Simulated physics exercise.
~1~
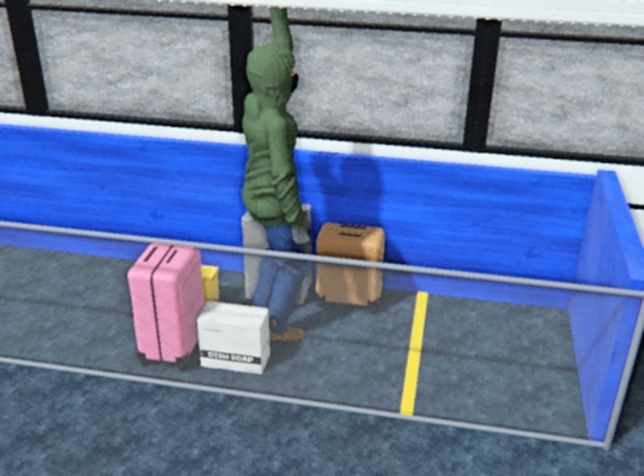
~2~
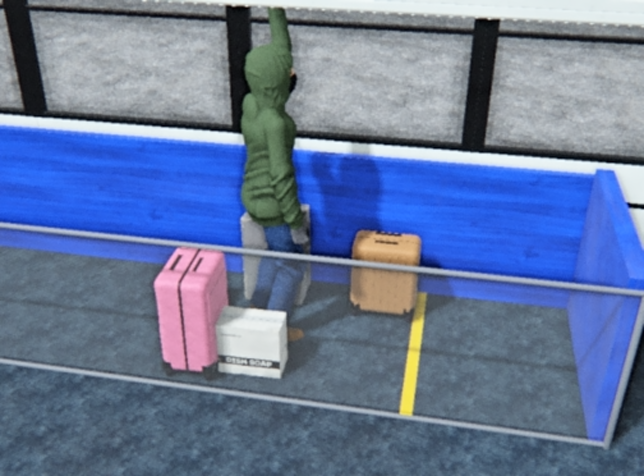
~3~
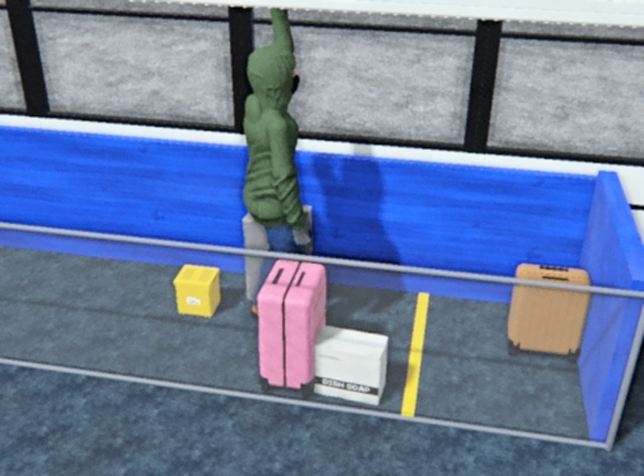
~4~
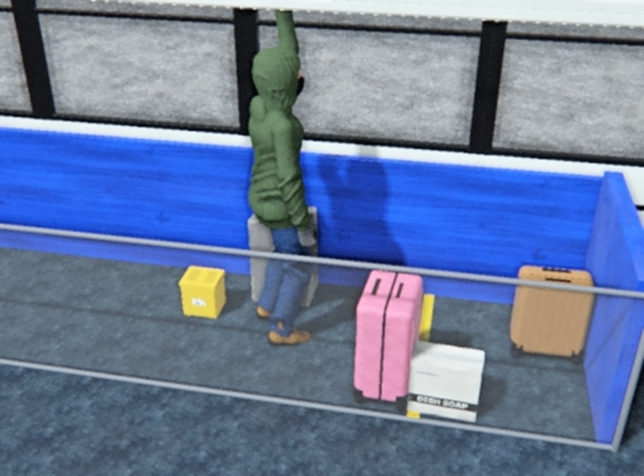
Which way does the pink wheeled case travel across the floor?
It moves to the right, passing in front of the passenger and ending just short of the yellow line.
